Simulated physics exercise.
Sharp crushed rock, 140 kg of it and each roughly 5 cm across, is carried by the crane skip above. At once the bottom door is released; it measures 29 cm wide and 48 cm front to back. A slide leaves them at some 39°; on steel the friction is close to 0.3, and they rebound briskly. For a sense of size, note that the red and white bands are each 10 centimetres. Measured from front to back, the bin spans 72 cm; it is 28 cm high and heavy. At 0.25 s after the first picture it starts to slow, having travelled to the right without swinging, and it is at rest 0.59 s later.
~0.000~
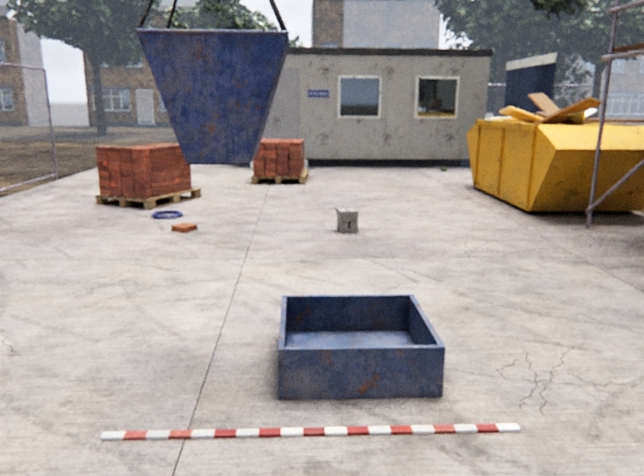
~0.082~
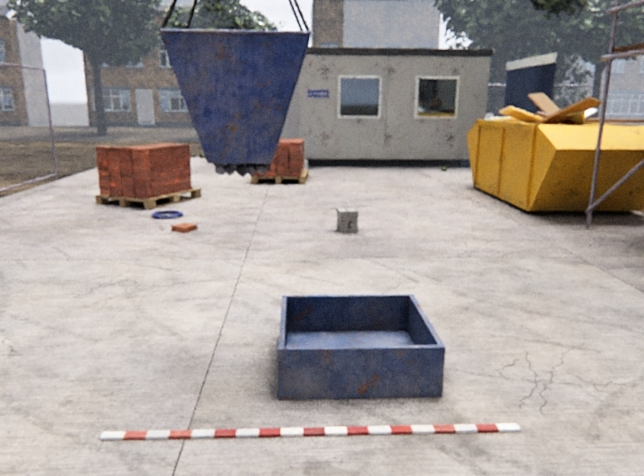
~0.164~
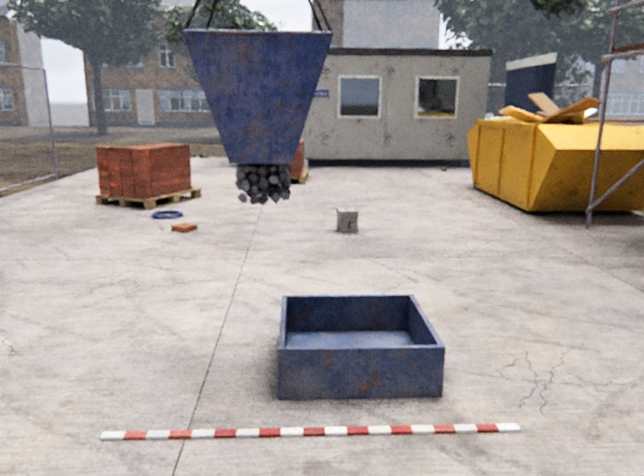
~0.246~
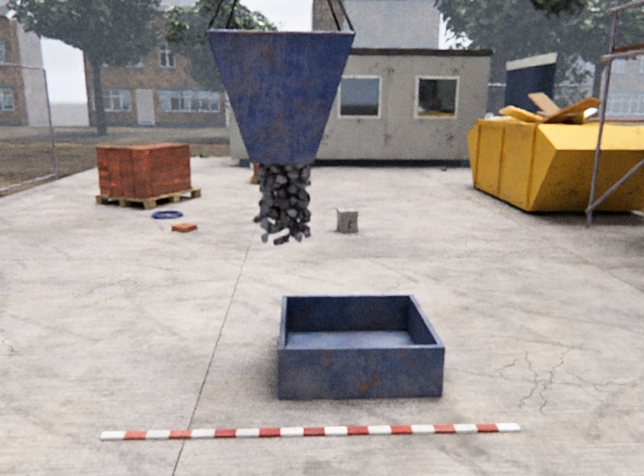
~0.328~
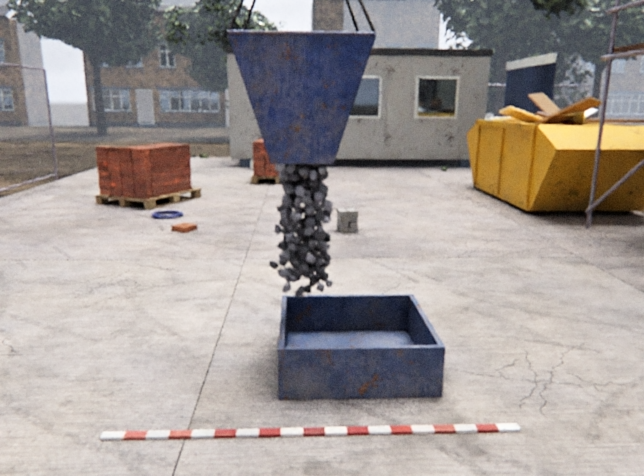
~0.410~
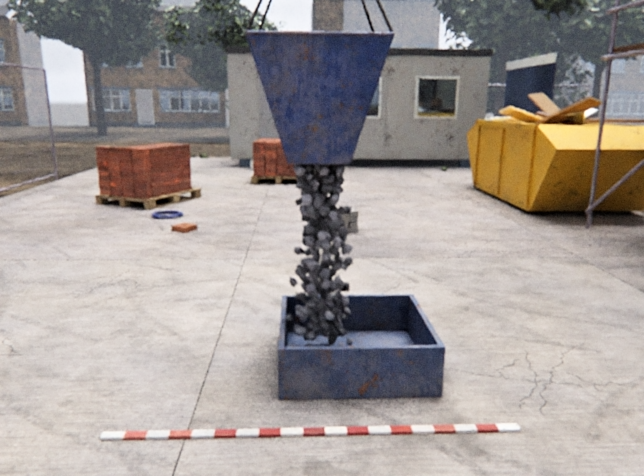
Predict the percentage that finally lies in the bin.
99 per cent, roughly.
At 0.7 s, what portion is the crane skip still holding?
Close to 5 percent has not yet come out.
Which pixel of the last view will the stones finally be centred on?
Near (366, 341).
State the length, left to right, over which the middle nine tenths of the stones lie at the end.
The stretch runs about 70 cm.
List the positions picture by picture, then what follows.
In the first frame, the outlet is at (218, 153); nothing has dropped yet.
In the second frame, the outlet is at (239, 153); 5 % is out.
In the third frame, the outlet is at (261, 153); 15 % is out, the lowest stones still above the rim at (266, 193), 99 cm up.
In the fourth frame, the outlet is at (282, 153); 25 % is out, the lowest stones still above the rim at (286, 233), 79 cm up.
In the fifth frame, the outlet is at (302, 153); 35 % is out, the lowest stones still above the rim at (304, 282), 51 cm up.
In the sixth frame, the outlet is at (319, 153); 47 % is out, the lowest stones still above the rim at (323, 310), 32 cm up.
After 0.7 s, 4 % in the crane skip, 96 % falling or lying in the bin; the stones farthest right are at (412, 338).
After 1.1 s, 0 % in the crane skip, 99 % falling or lying in the bin, 1 % falling or lying beside or right of the bin; the stones farthest right are at (419, 334).
After 1.7 s, 0 % in the crane skip, 99 % falling or lying in the bin, 1 % falling or lying beside or right of the bin; the stones farthest right are at (423, 338).
After 2.6 s, 0 % in the crane skip, 99 % falling or lying in the bin, 1 % falling or lying beside or right of the bin; the stones farthest right are at (423, 338).
After 4.5 s, 0 % in the crane skip, 99 % in the bin, 1 % beside or right of the bin; the stones farthest right are at (423, 338).
